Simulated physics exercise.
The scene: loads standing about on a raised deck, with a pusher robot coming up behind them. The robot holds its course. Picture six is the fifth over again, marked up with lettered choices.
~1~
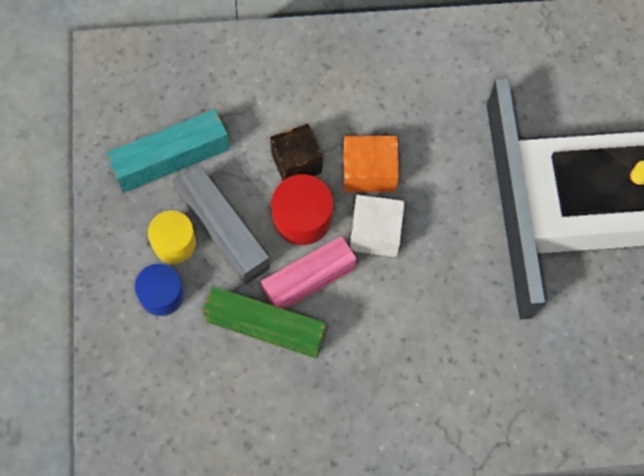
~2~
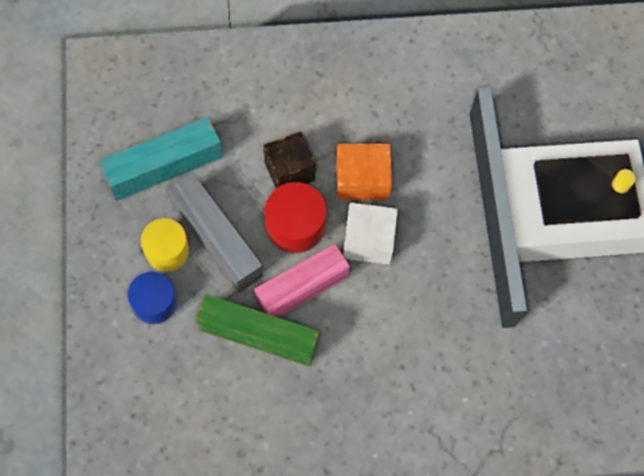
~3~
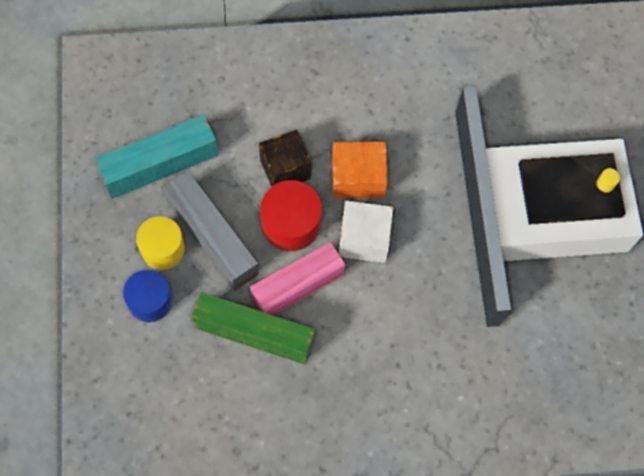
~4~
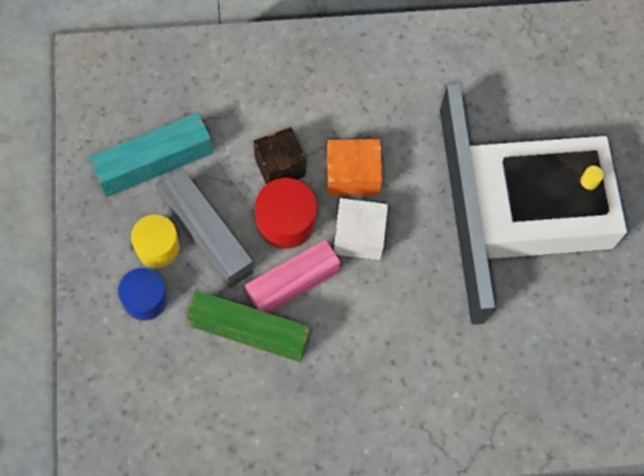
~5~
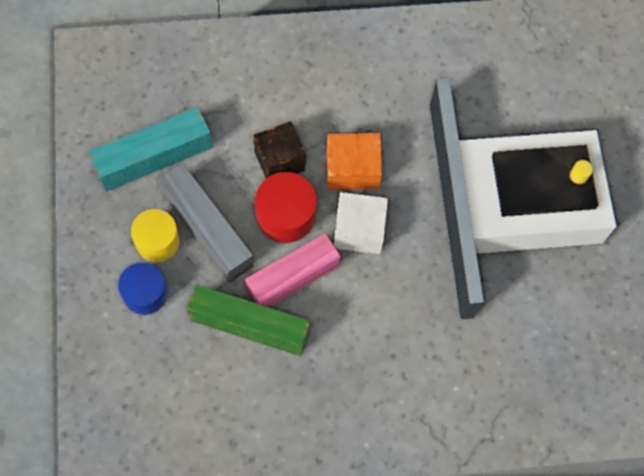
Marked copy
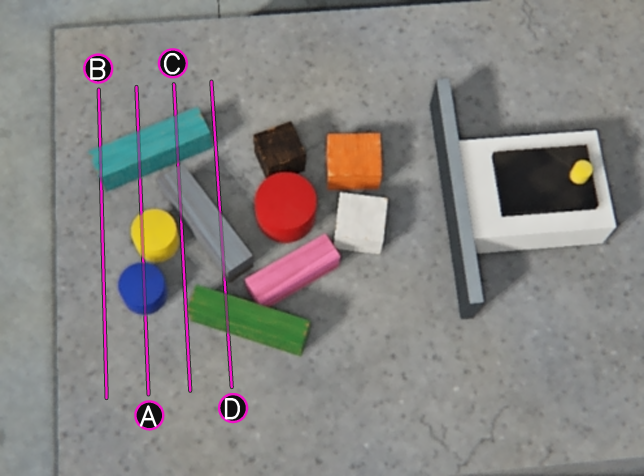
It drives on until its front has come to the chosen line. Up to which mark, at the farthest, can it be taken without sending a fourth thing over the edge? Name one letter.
Stop at A.
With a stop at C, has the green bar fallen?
No.
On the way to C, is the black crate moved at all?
By then, yes.
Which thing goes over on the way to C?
The yellow canister.
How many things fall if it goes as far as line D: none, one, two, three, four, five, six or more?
In all, none.
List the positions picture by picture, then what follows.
In the first frame, red canister (302, 210); white crate (376, 226); green bar (265, 322).
In the second frame, robot (580, 189); yellow canister (165, 245).
In the third frame, robot (564, 188); turquoise bar (158, 156).
In the fourth frame, robot (548, 186); black crate (280, 158).
In the fifth frame, robot (537, 180); grey stick (206, 223); red canister (286, 208); white crate (360, 223).
On the copy, A at (142, 232); B at (102, 236); C at (182, 229); D at (221, 226).
On A. First, robot (424, 189); green bar (247, 325); black crate (257, 155).
Then, robot (309, 198); yellow canister (68, 268); blue canister (92, 312).
Finally, robot (222, 205); yellow canister over the edge; grey stick over the edge; two fallen.
By contrast, B drops six; C is within the limit but short; D is within the limit but short.
